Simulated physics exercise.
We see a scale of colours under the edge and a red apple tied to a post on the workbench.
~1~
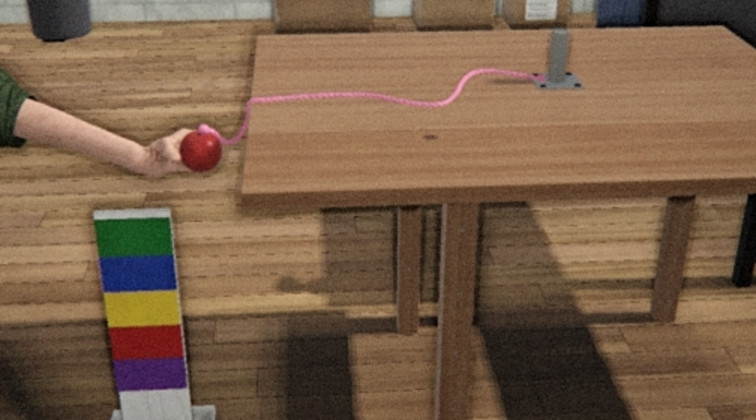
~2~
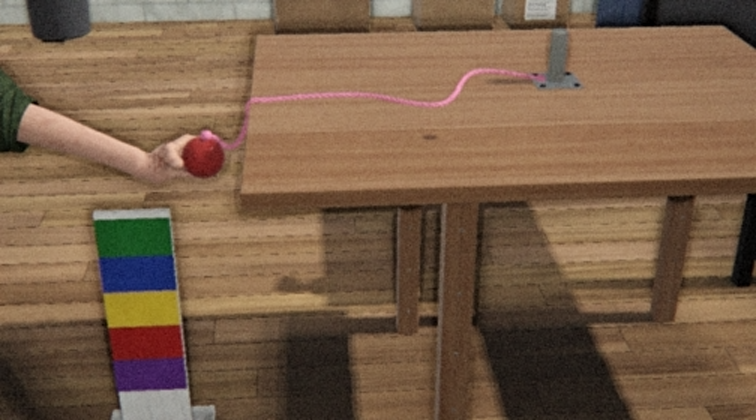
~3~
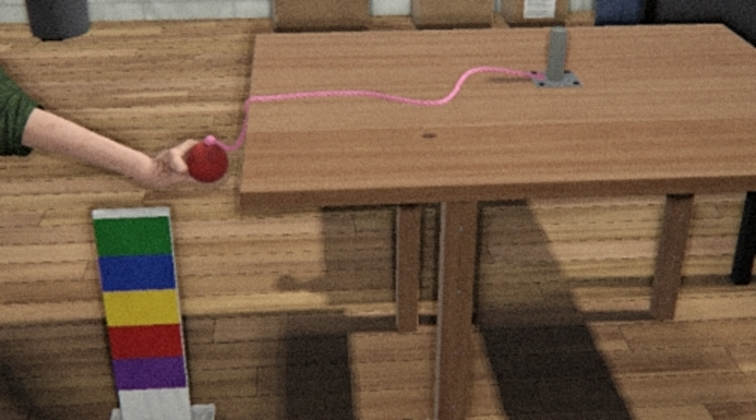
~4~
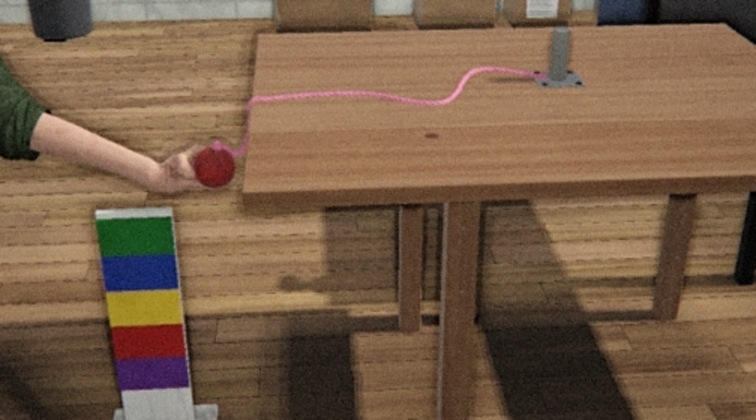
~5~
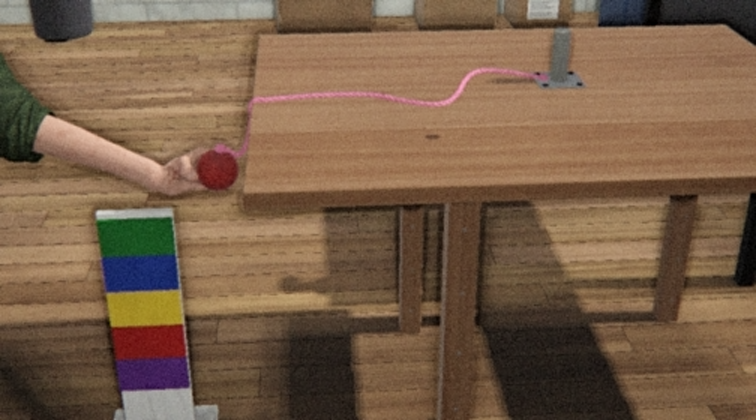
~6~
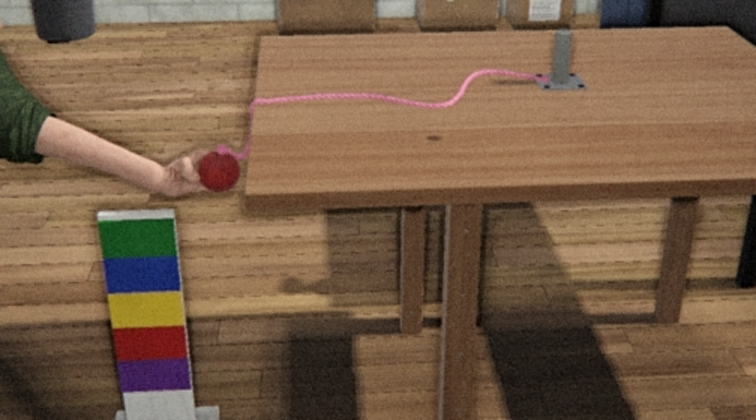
An arm in a dark green sleeve reaches in from the left beside a brown wooden workbench, seen from slightly above in a room with a plank floor. Its hand holds a red apple tied by a wavy pink cord to a grey post on the benchtop, above a scale of green, blue, yellow, red and purple. The hand moves the apple slightly down and right, then stays nearly still.
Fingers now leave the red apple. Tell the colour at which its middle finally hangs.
It hangs at blue.
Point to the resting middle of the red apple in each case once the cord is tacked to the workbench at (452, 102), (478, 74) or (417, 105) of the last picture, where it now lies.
Taking the tries in turn: (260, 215), (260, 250) and (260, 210).
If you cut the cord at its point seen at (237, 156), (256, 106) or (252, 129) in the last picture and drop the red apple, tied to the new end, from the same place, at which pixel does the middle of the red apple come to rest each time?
The pixels are (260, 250), (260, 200) and (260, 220), in the order of the tries.
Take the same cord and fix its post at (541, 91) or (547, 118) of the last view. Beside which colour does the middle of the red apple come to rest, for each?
Yellow; yellow.
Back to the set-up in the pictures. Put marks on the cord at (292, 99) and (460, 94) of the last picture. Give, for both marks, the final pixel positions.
(255, 136) and (410, 89), roughly.
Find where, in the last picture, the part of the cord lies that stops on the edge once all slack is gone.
Look around (325, 97).
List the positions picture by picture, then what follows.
Red apple (201, 151); green (134, 239); blue (138, 275); yellow (142, 310); red (147, 343); purple (151, 375), in the first frame.
Red apple (203, 157); cord through (503, 73) (459, 87) (417, 104) (342, 95) (254, 102), in the second frame.
Red apple (207, 162), in the third frame.
Red apple (215, 168); cord through (505, 71) (461, 85) (419, 103) (343, 94) (256, 101), in the fourth frame.
Red apple (218, 170), in the fifth frame.
Red apple (219, 171); cord through (507, 74) (463, 88) (421, 105) (346, 96) (258, 103), in the sixth frame.
A little later, apple near (273, 267); level with blue.
Next, apple near (256, 255); level with blue.
When it is over, apple near (260, 260); level with blue. Its middle rests at the blue band.
